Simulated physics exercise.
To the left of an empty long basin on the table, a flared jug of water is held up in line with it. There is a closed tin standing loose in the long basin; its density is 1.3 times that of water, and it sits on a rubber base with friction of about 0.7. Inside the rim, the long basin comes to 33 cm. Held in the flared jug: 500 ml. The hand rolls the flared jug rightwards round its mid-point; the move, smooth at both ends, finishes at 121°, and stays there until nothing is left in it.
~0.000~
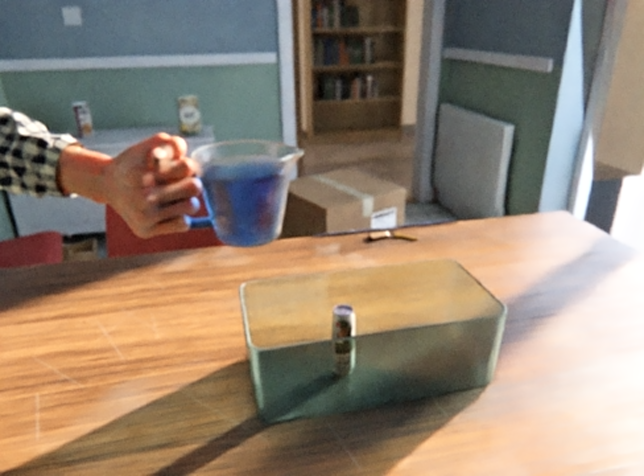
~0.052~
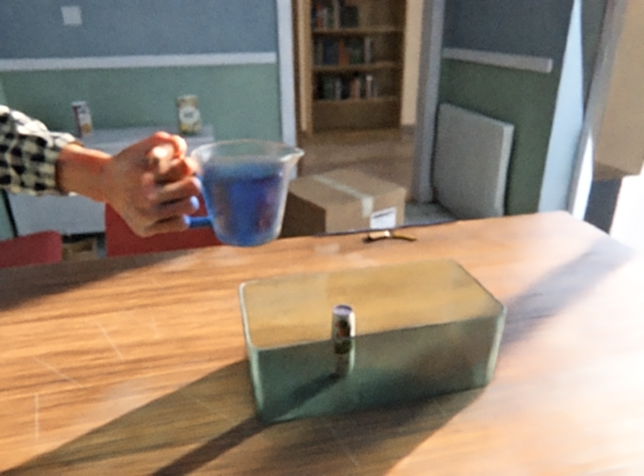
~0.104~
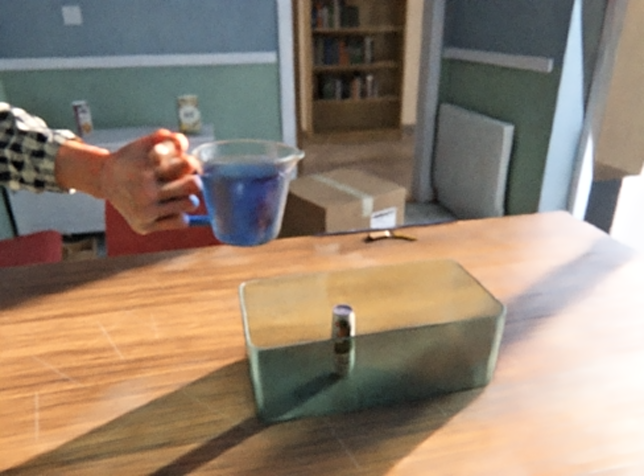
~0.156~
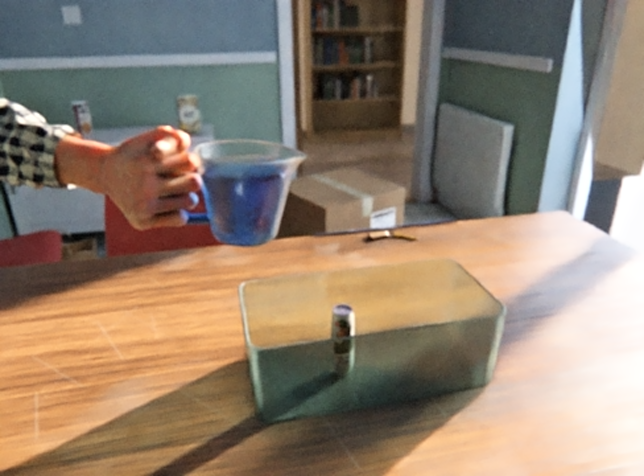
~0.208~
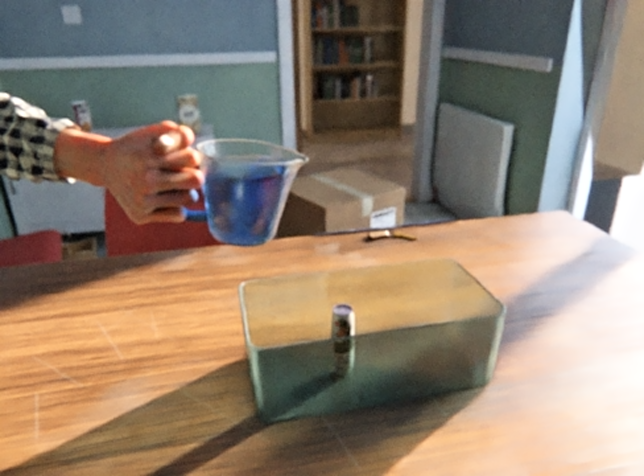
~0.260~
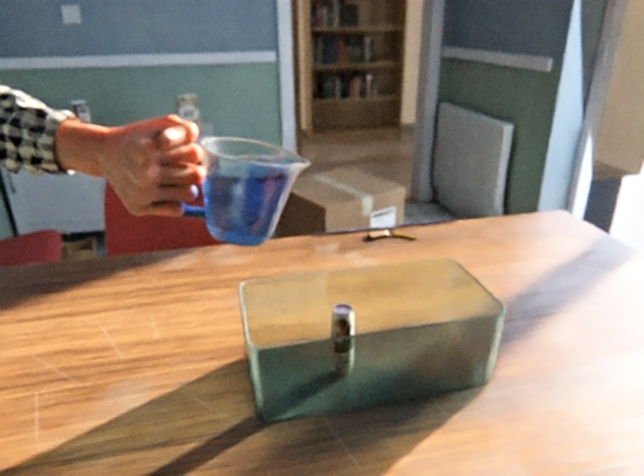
In a room with a bookcase behind, a hand in a checked sleeve holds a clear flared jug of blue-looking water above a wooden table, left of a long glass basin with a small tin inside. The jug starts upright, then the hand slowly tilts it slightly rightwards, while basin and tin stay still.
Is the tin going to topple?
No - it rides it out.
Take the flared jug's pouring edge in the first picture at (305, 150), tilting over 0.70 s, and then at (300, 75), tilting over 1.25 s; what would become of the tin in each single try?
The tin overturns the first time and stays vertical the second time.
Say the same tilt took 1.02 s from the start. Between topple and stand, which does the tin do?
Result: Tin upright.
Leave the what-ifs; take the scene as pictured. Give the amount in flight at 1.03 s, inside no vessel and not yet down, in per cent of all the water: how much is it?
I'd put it at about 10 per cent of the liquid.
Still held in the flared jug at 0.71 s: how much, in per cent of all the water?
Near 60 in a hundred.
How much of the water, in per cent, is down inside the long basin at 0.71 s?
14 %, more or less.
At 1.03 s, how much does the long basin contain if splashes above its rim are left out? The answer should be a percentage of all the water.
88 per cent or thereabouts.
Then, 0.71 s in, the tilt is 73° and 60 per cent is still to pour; the tin stands where it began.
Then, 1.03 s in, the tilt is 112° and 4 per cent is still to pour; the tin stands where it began.
Then, 1.38 s in, the tilt is 121° and 0 per cent is still to pour; the tin stands where it began.
Then, 1.75 s in, the tilt is 121° and 0 per cent is still to pour; the tin stands where it began.
Finally, the tin stands where it began.
